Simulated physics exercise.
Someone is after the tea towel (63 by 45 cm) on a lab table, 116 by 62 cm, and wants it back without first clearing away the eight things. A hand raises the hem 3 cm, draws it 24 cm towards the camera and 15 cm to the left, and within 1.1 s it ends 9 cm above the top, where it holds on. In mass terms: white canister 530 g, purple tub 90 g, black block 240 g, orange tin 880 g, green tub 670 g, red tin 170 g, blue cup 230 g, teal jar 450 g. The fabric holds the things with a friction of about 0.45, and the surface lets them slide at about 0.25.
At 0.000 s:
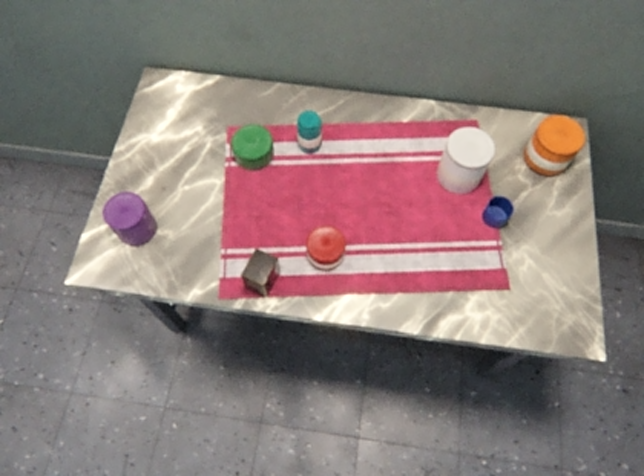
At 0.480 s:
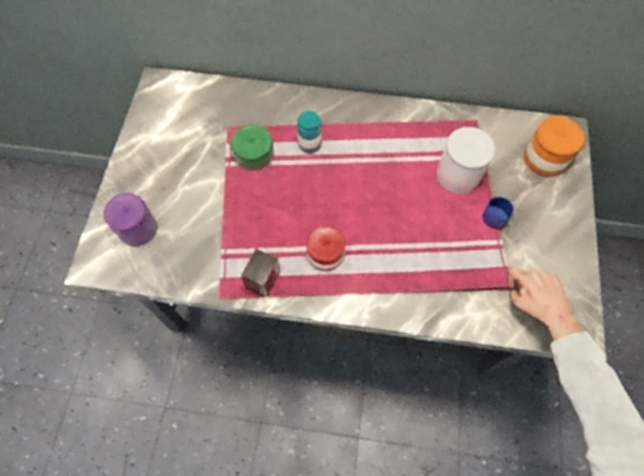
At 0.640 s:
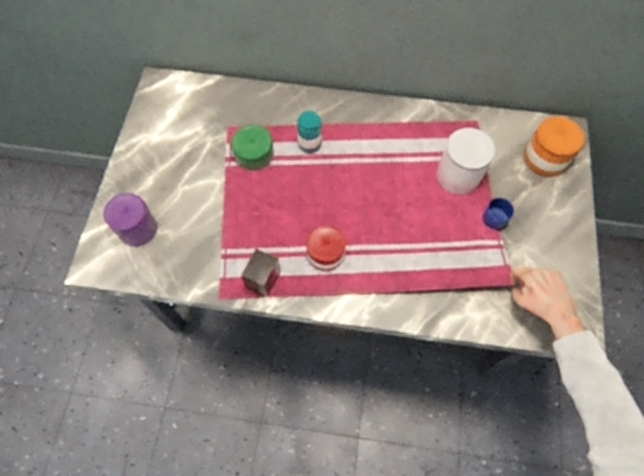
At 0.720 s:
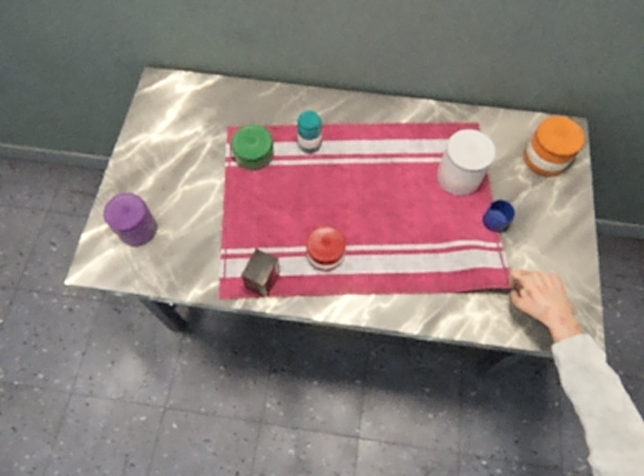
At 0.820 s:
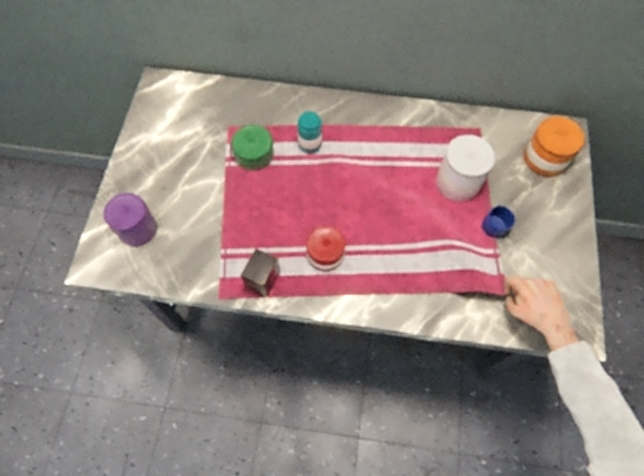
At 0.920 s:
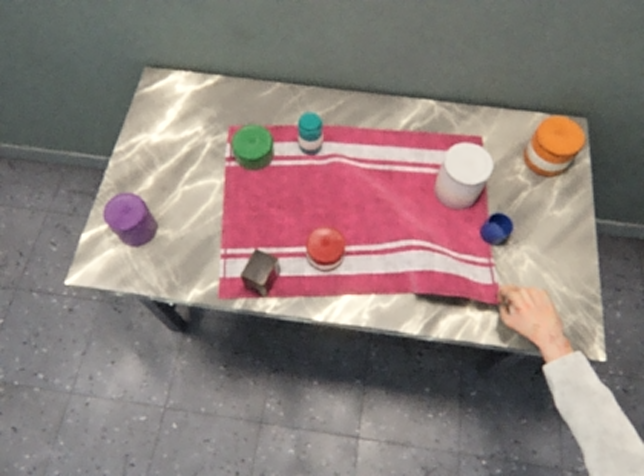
On a marble-patterned table, a hand tugs a pink cloth's corner, shifting a white canister slightly.
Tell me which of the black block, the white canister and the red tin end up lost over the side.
I'd bet the black block never leaves the surface; I'd bet the white canister never leaves the surface; I'd bet the red tin never leaves the surface.
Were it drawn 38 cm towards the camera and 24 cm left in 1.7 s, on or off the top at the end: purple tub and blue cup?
So the purple tub does not fall, and the blue cup comes down.
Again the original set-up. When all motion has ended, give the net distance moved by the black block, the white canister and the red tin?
Results - black block: 2 centimetres; white canister: 25 centimetres; red tin: 6 centimetres.
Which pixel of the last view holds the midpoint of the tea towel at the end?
Centre in the last view: Approx. (344, 223).
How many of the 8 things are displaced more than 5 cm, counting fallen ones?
It adds up to 5.
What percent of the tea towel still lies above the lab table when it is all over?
I'd say close to 90 per cent of it.
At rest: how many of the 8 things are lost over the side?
The count is 0.
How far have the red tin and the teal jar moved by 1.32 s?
Red tin 2 cm, teal jar 6 cm.
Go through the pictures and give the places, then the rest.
The first picture shows black block (259, 266); white canister (471, 146); red tin (326, 243); tea towel corners (219, 299) (477, 120) (510, 289).
The second picture shows tea towel corners (219, 299) (477, 120); grip (512, 287).
The third picture shows tea towel corners (219, 299) (478, 121); grip (514, 285).
The fourth picture shows blue cup (502, 211); tea towel corners (219, 299) (478, 123); grip (513, 287).
The fifth picture shows white canister (471, 154); blue cup (501, 217); tea towel corners (219, 298) (480, 129); grip (508, 294).
The sixth picture shows black block (259, 266); white canister (469, 163); red tin (326, 243); tea towel corners (219, 298) (482, 137); grip (502, 303).
At 1.1 s, 100 % of the tea towel is still over the top; white canister 10 cm off its start, blue cup 8 cm off its start, teal jar 3 cm off its start.
At 1.3 s, 95 % of the tea towel is still over the top; white canister 17 cm off its start, red tin 2 cm off its start, blue cup 12 cm off its start.
At 1.5 s, 95 % of the tea towel is still over the top; white canister 22 cm off its start at (454, 236), red tin 3 cm off its start at (319, 252), black block 1 cm off its start at (254, 267).
At 1.7 s, 90 % of the tea towel is still over the top; white canister 25 cm off its start, red tin 5 cm off its start, black block 1 cm off its start.
At 3.3 s, 90 % of the tea towel is still over the top; white canister 25 cm off its start at (452, 246), red tin 5 cm off its start at (310, 260), black block 2 cm off its start at (251, 269), blue cup 12 cm off its start at (498, 256).
